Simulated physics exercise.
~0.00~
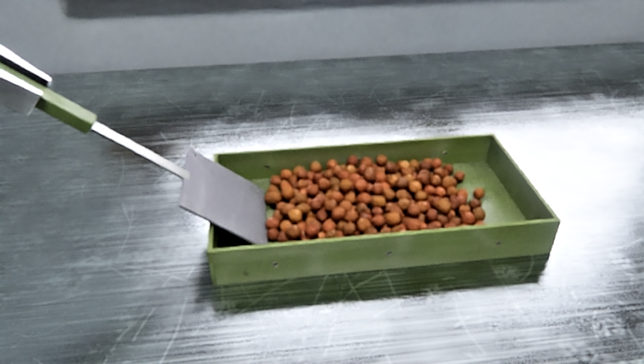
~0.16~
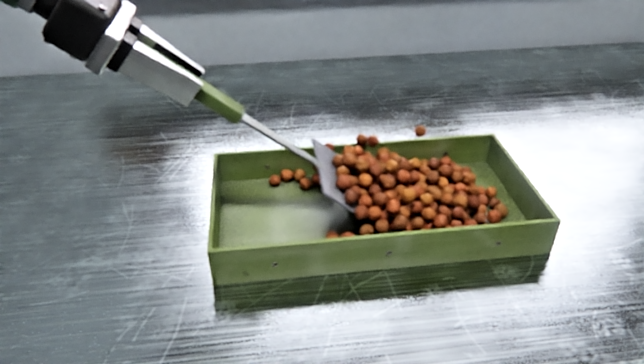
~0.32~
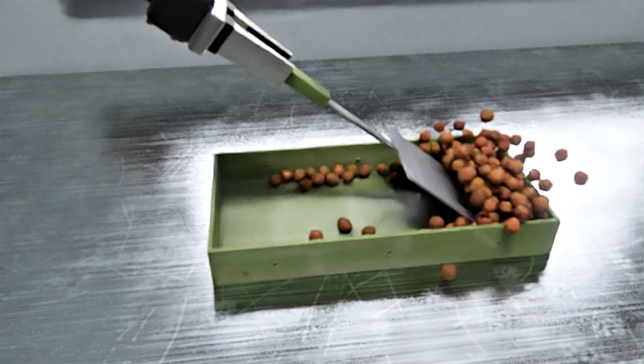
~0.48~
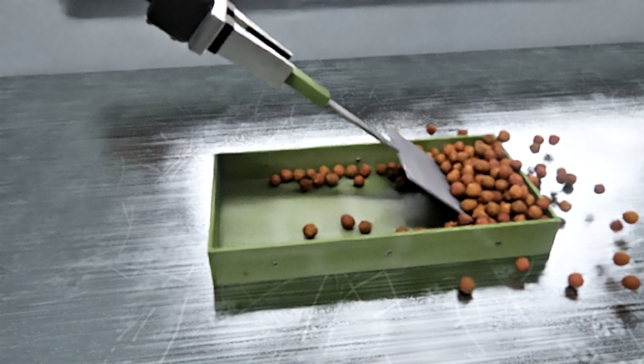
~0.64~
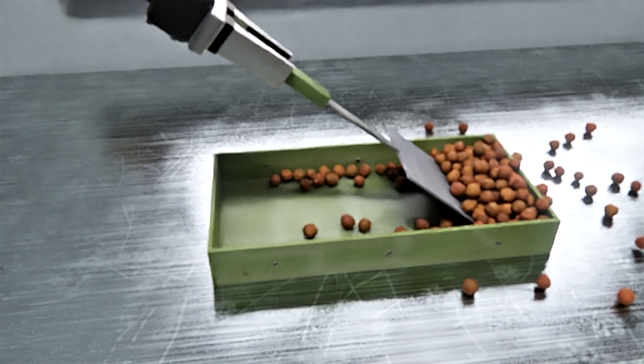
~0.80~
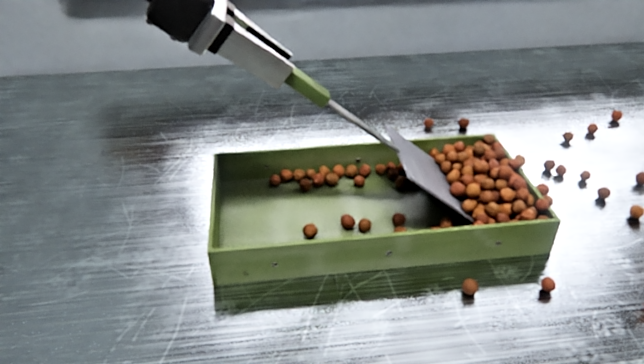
In the video, a robotic arm pushes a flat paddle rightward through a heap of brown hazelnuts in a green tray, then stops, as several spill over the edges onto the metal table, leaving most piled at the tray's right end and a few scattered behind the blade.
